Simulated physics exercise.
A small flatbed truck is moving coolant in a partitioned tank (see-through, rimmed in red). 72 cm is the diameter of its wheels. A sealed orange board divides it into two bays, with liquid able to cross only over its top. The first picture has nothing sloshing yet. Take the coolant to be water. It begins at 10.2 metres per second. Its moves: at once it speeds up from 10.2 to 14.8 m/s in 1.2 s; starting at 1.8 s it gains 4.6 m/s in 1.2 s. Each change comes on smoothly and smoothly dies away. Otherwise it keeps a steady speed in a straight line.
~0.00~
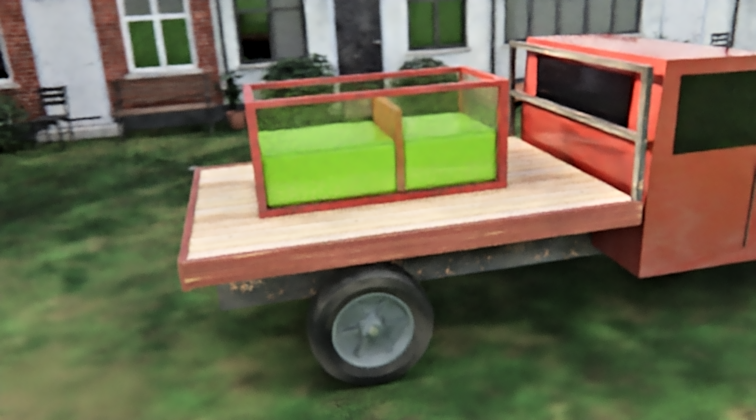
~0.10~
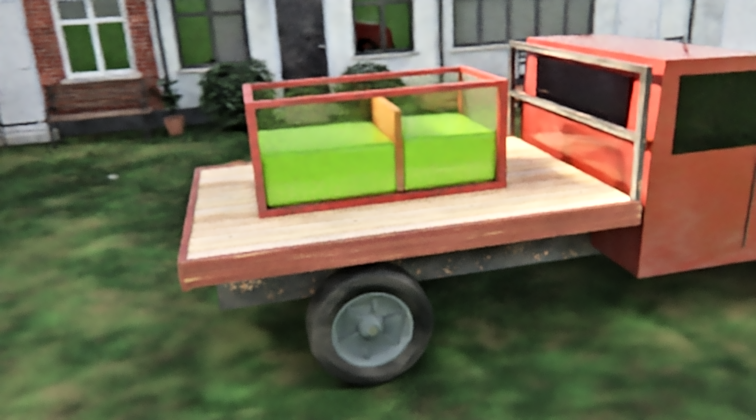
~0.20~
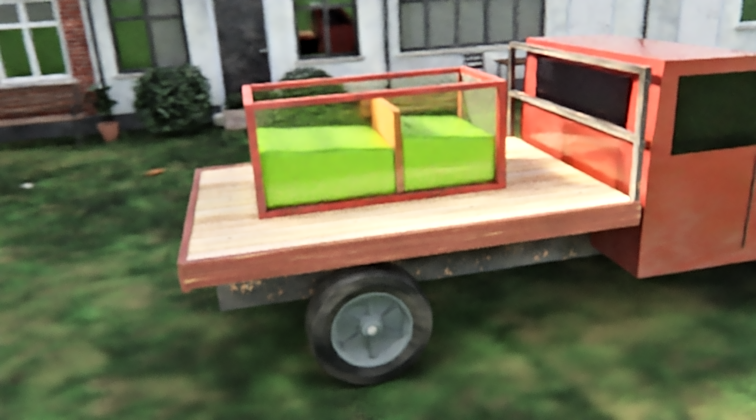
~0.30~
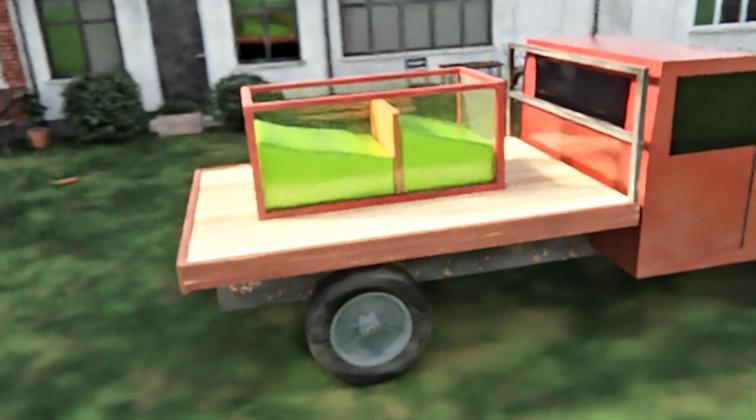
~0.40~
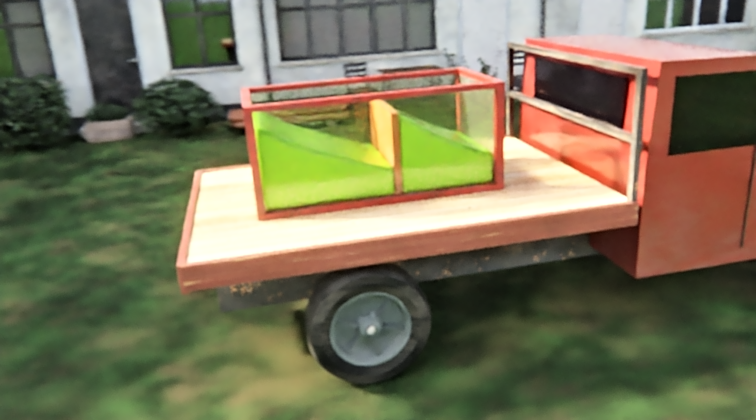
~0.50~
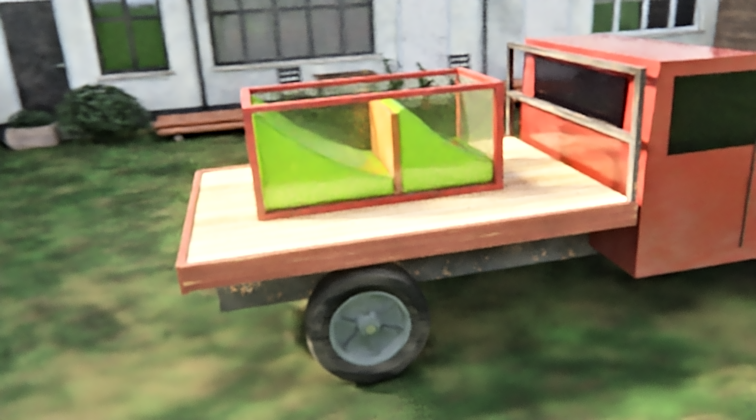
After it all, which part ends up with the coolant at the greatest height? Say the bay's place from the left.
The coolant ends highest in the first one.
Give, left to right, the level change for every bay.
From the left: 0, 2 down.
After 1.30 s the mean depths from the left are 33, 31 cm; 1 per cent is out, over the back.
After 2.30 s the mean depths from the left are 32, 33 cm; 1 per cent is out, over the back.
After 3.50 s the mean depths from the left are 33, 31 cm; 3 per cent is out, over the back.
After 5.99 s the mean depths from the left are 33, 31 cm; 3 per cent is out, over the back.
